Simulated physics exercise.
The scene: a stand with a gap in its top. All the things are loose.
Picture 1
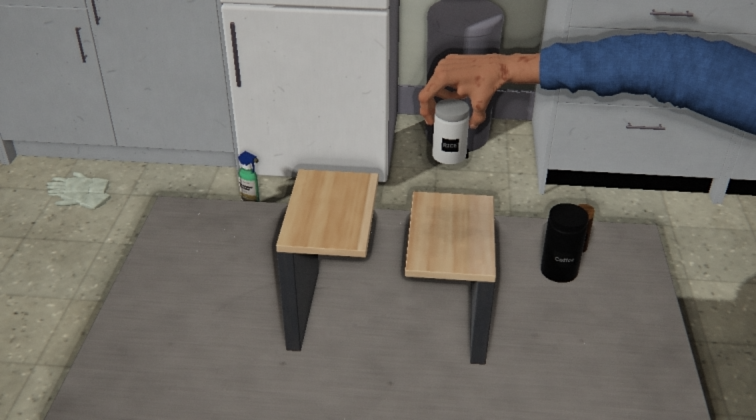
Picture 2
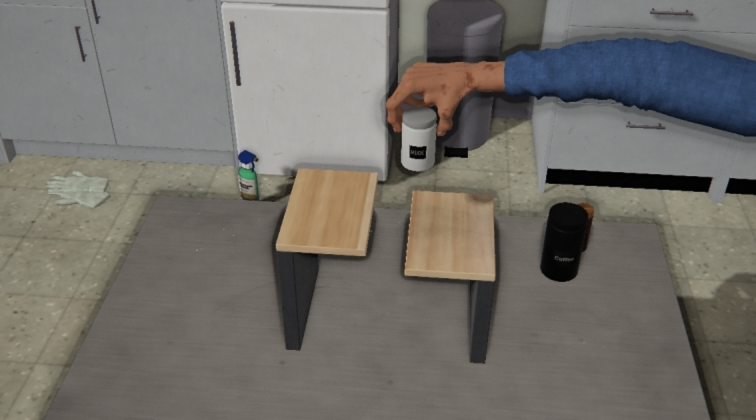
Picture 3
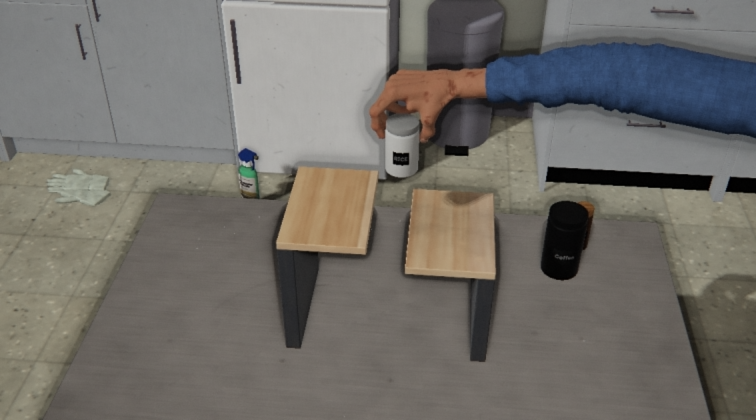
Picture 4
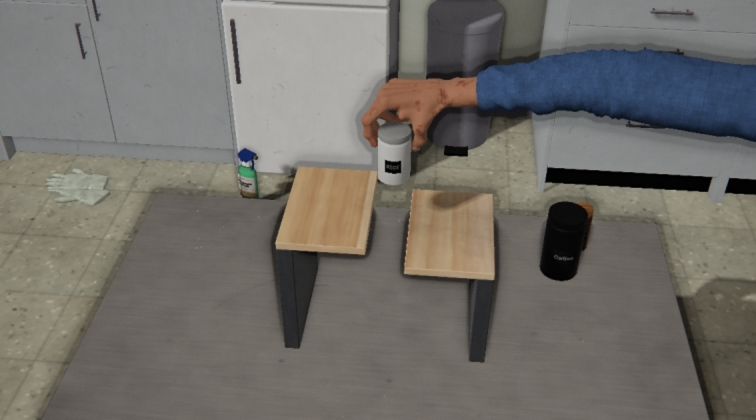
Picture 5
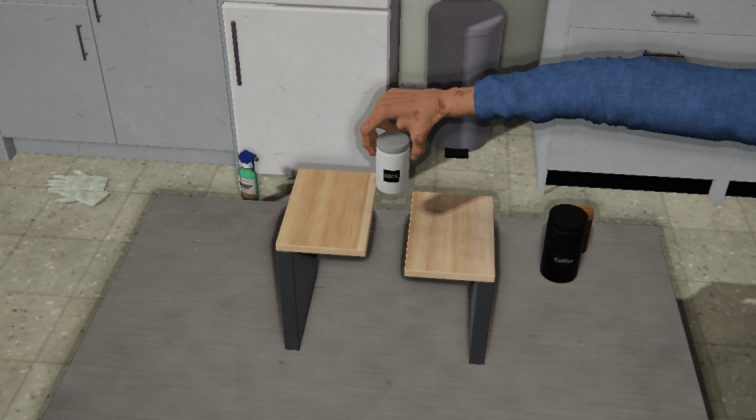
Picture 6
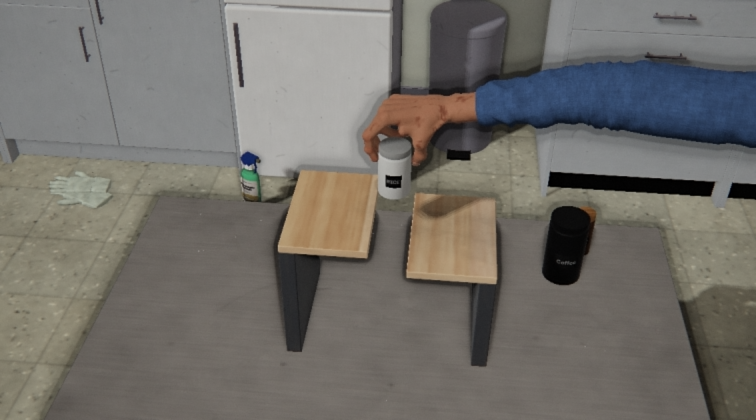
In a kitchen, a hand carries a white jar left, then lowers it slightly behind a gapped wooden stand.
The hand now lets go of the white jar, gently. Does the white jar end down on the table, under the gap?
Here the jar drops through.
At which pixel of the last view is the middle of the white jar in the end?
Around (392, 299).
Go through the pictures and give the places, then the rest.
In the first frame, on its way; white jar (451, 132).
In the second frame, on its way; white jar (419, 139).
In the third frame, on its way; white jar (402, 145).
In the fourth frame, on its way; white jar (395, 153).
In the fifth frame, on its way; white jar (393, 162).
In the sixth frame, poised above the slot; white jar (395, 168).
Then, 0.30 s later than the last frame, white jar moved well along near (393, 253).
Then, 0.40 s later than the last frame, white jar moved well along near (392, 292).
When it is over, moved from the start, white jar; the other 2 as before. End places, in pixels of the last picture, white jar near (392, 299). The jar goes down the gap.
